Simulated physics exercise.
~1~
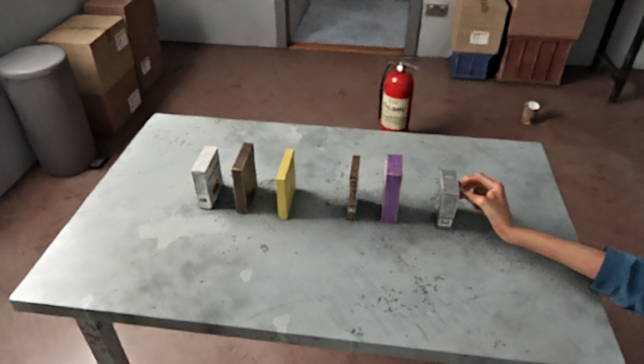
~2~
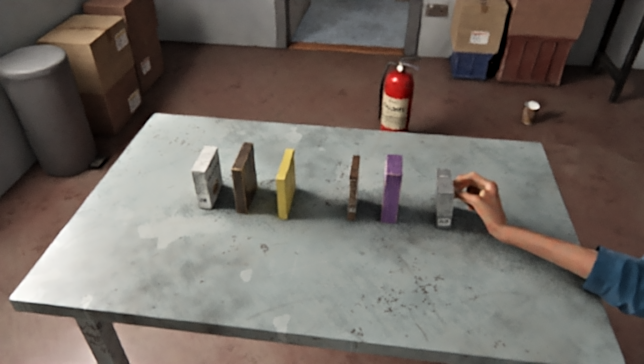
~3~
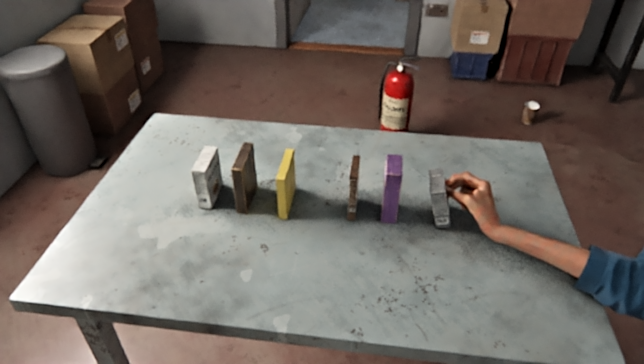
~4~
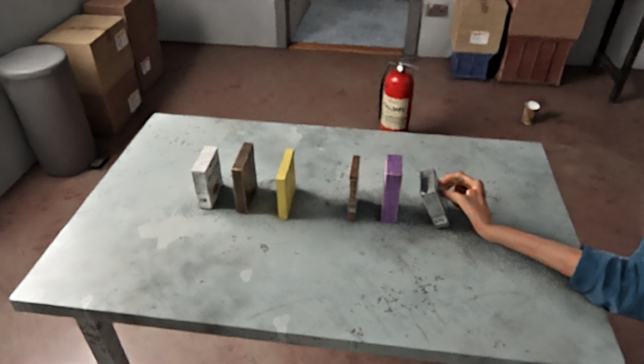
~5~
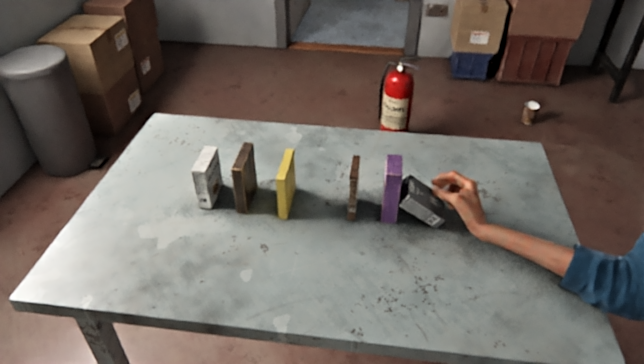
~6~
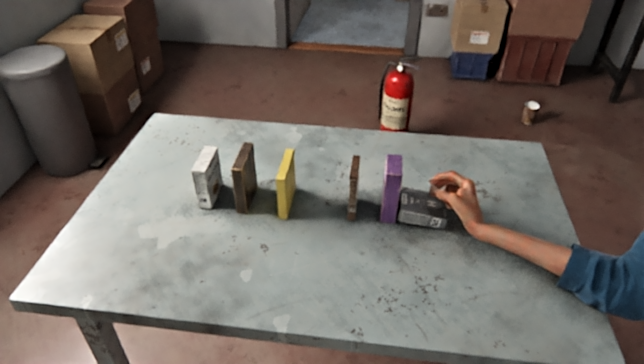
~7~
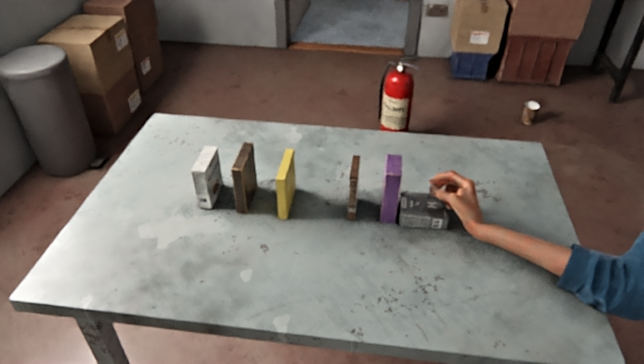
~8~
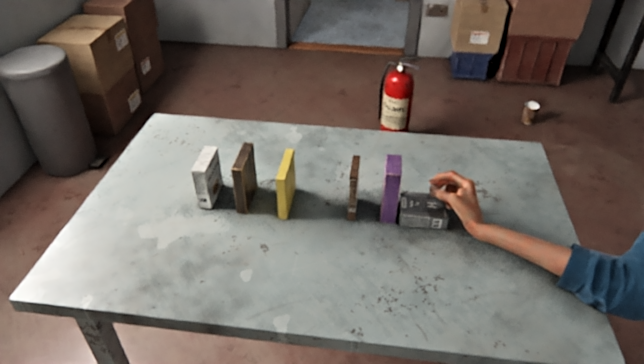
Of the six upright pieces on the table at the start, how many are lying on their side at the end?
One of them is, the grey packet that the hand nudged at the right end of the row.
